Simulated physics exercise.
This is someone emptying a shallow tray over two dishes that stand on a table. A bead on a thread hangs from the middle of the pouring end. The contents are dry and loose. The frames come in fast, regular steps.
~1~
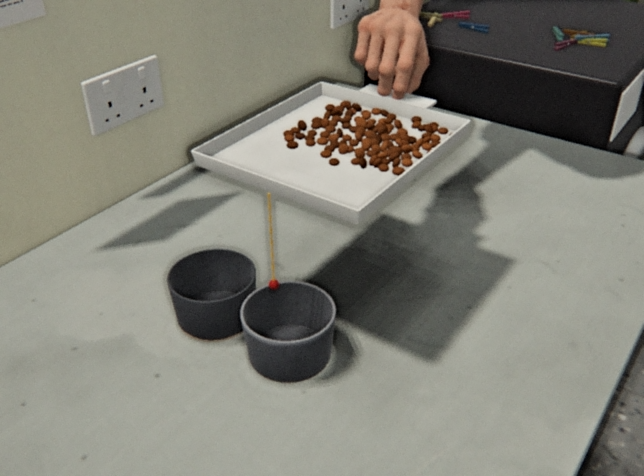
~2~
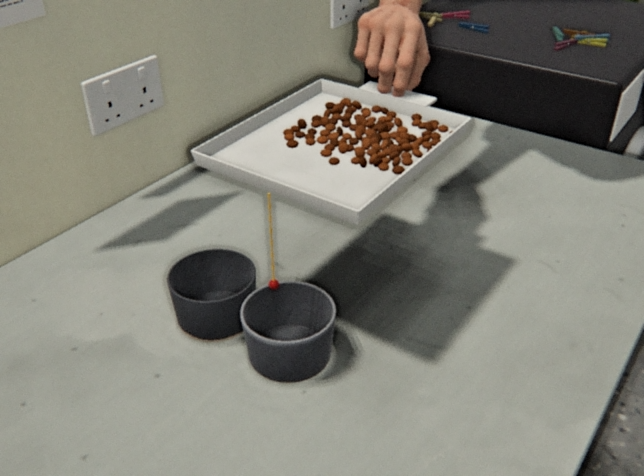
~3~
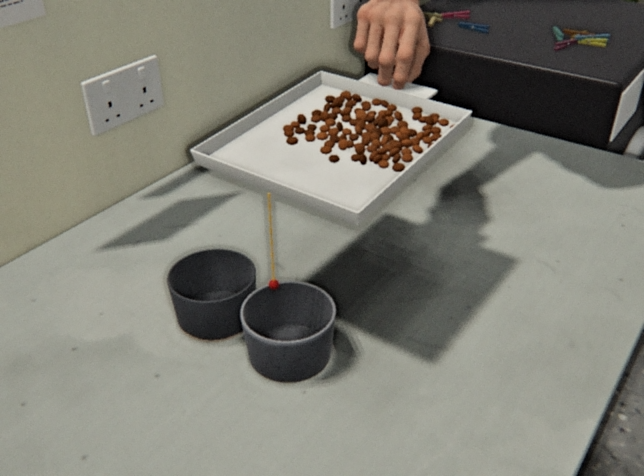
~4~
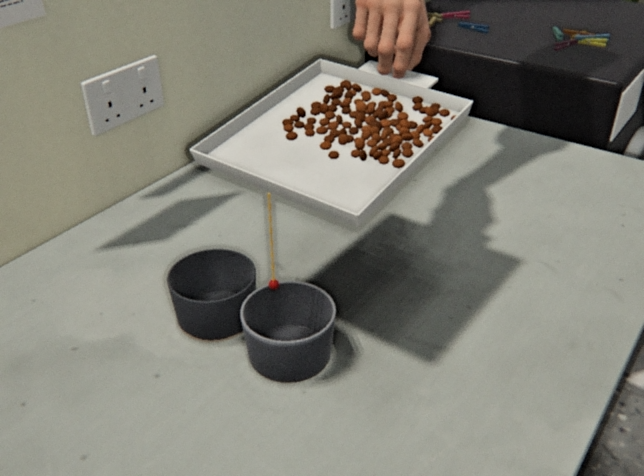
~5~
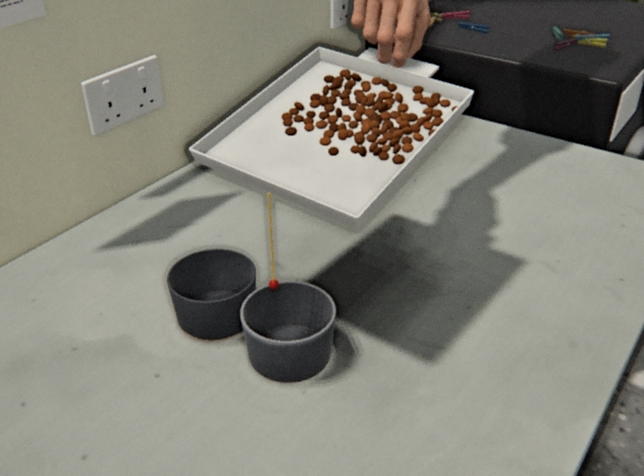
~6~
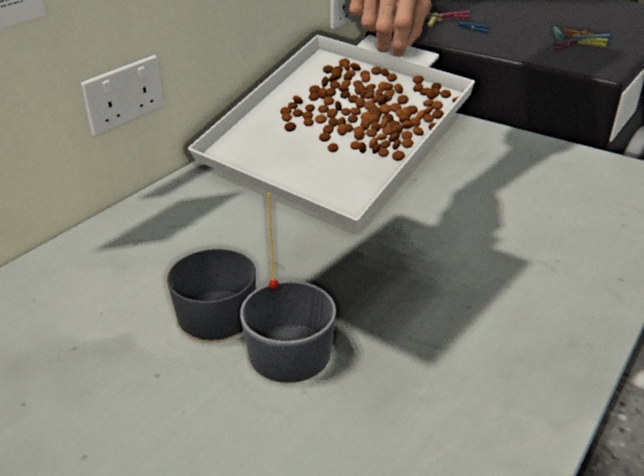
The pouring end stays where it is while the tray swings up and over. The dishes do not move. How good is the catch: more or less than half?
The two hold under half of the load.
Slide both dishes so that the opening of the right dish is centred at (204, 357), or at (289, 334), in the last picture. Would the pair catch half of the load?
One: Under half. Two: More than half.
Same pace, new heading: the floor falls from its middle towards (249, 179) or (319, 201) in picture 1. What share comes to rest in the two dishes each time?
In turn 70 and 20 in a hundred.
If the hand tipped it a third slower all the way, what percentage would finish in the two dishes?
About 40 per cent.
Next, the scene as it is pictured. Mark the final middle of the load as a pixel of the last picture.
Close to (305, 379).
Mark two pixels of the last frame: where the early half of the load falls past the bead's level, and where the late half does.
First near (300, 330), later near (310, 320).
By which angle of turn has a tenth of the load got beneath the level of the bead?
At some 65 degrees.
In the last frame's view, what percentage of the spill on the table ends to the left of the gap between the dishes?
Close to 20 per cent.
Just after the last frame, tray tipped steeply; the larger part on the tray; roughly a quarter in the air.
A moment on, tray tipped right over; roughly a quarter on the tray; about a tenth in the right dish; roughly half outside both; about a tenth in the air.
Further on, tray tipped past a quarter turn; roughly a third in the right dish; roughly two thirds outside both.
When it is over, tray tipped past a quarter turn; roughly a third in the right dish; not one in the left dish; roughly two thirds outside both.
